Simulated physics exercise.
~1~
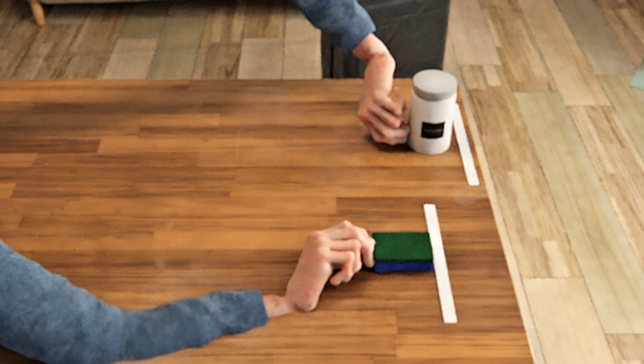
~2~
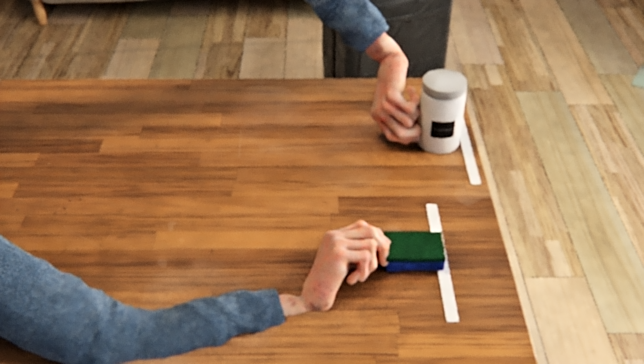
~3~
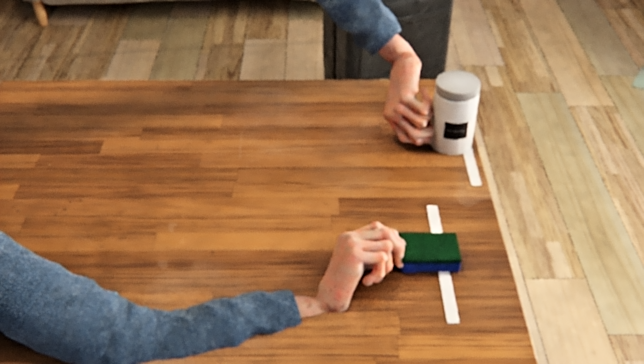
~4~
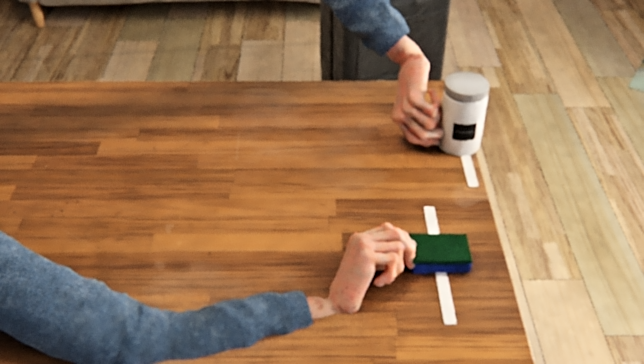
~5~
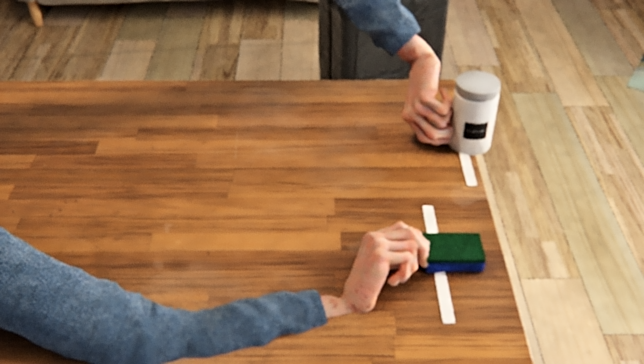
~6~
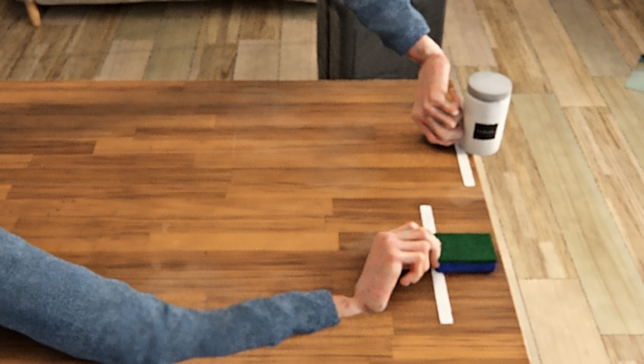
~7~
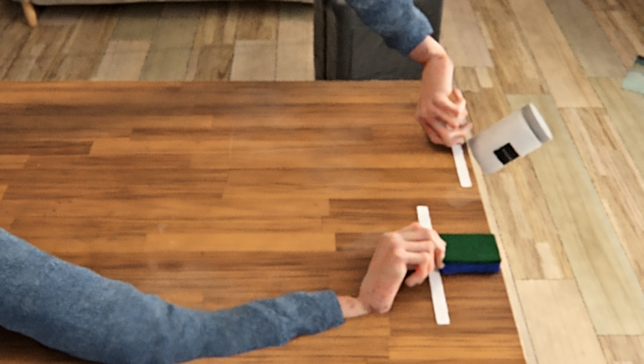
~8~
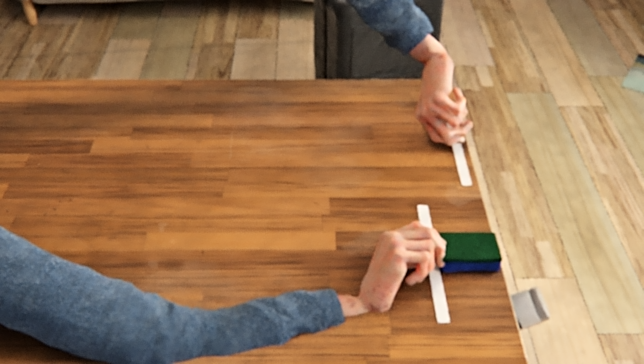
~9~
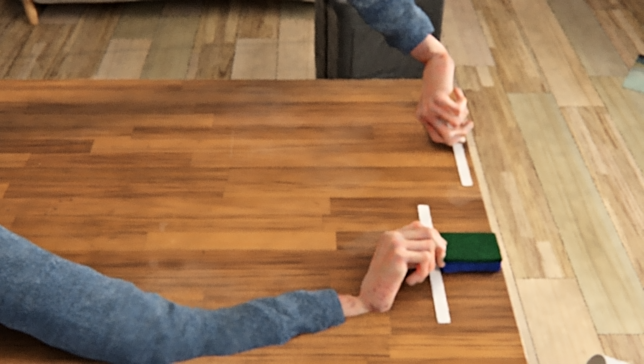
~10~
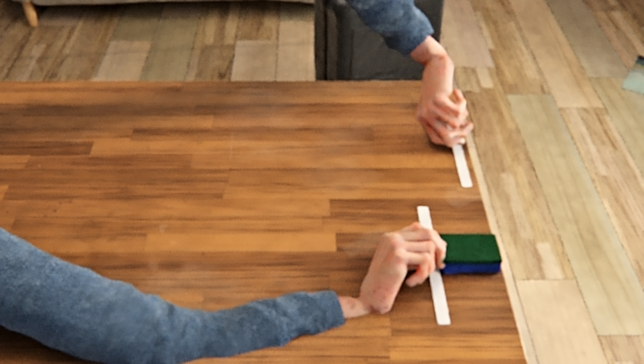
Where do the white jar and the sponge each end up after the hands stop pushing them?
The white jar tips over the edge and falls off the table, while the green and blue sponge remains on the tabletop near the edge.
We see two hands slowly push a white jar and a green and blue sponge rightward across a wooden table, past strips of white tape. The jar tips over the edge and drops out of view, while the sponge stays on the tabletop.
